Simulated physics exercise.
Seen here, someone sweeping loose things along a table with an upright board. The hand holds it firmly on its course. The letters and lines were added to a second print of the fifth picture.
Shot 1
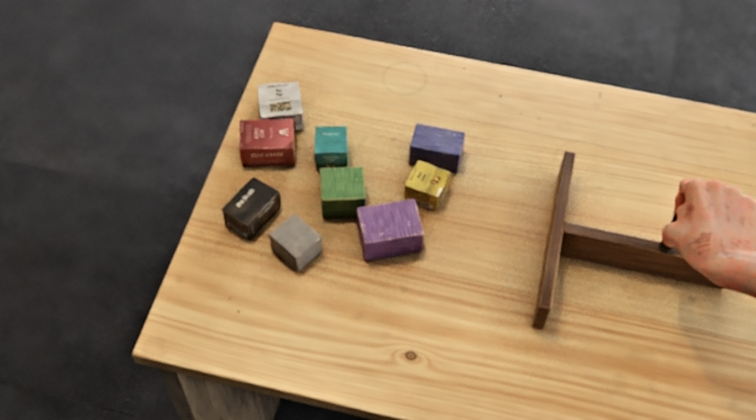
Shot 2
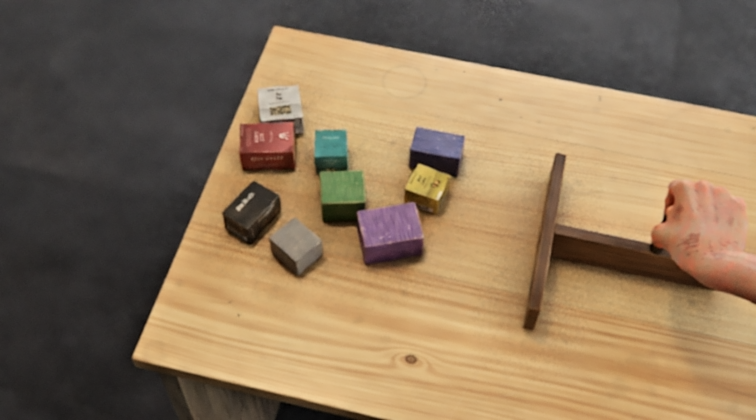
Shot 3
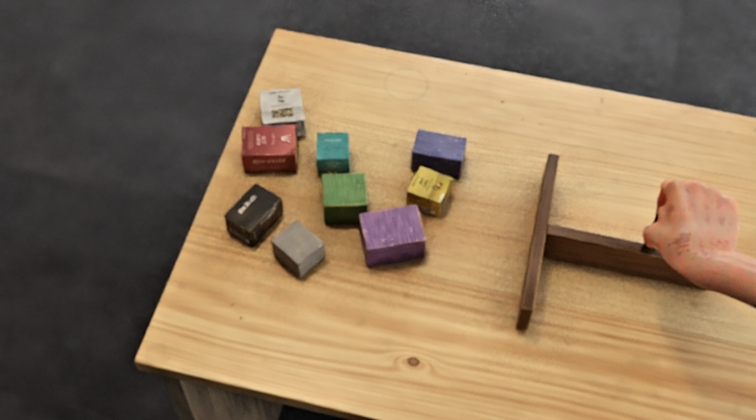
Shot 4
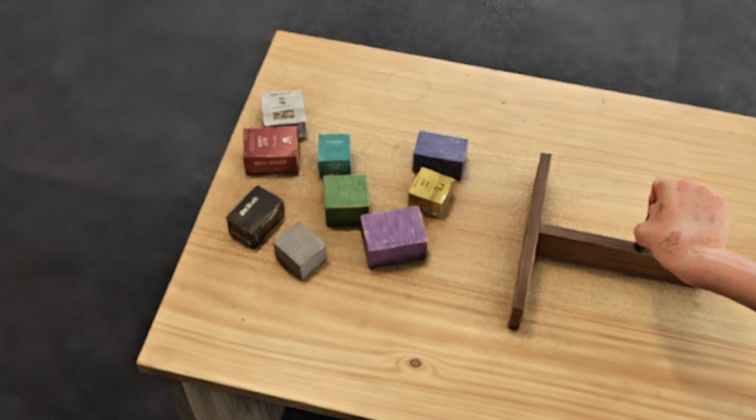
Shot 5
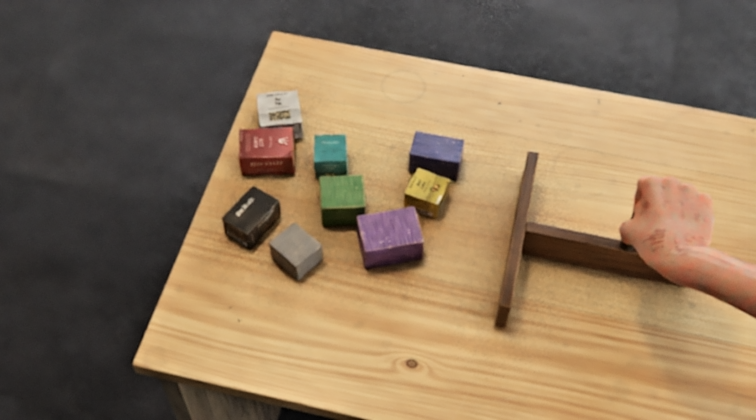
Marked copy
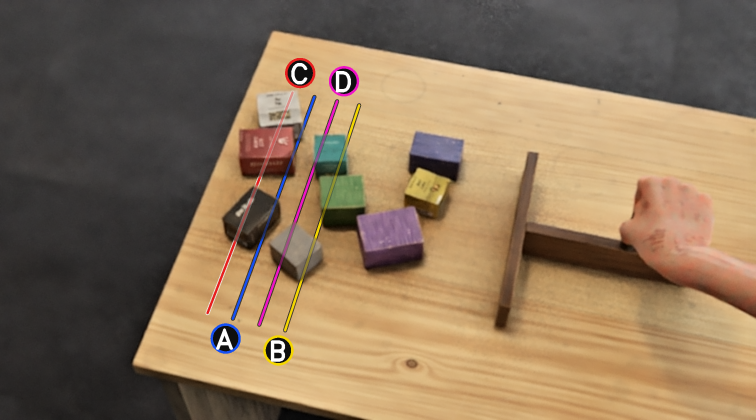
A hand gripping a dark wooden T-shaped board slides it slowly leftward across a pale wooden table, seen from above at an angle over a dark grey floor, with the view shifting only very slightly. To the left sit white, red, turquoise, green, black and grey blocks and boxes, with blue, yellow and purple ones nearer the middle. The board narrows the gap without touching them, and they stay in place.
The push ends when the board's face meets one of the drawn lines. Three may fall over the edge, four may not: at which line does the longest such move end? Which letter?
It can go as far as A.
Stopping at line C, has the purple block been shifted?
Yes.
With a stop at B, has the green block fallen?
By then, no.
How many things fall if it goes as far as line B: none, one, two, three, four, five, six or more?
The count is none.
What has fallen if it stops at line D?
The red box goes over.
On the marked copy, A at (277, 199); B at (325, 209); C at (254, 194); D at (301, 204).
With A. Early on, board (431, 207); blue block (415, 152); purple block (383, 236).
Further on, board (344, 189); red box (247, 148); turquoise packet (291, 147).
At the end, board (279, 176); red box over the edge; white packet over the edge; three fallen.
As for the rest, B is within the limit but short; C drops five; D is within the limit but short.
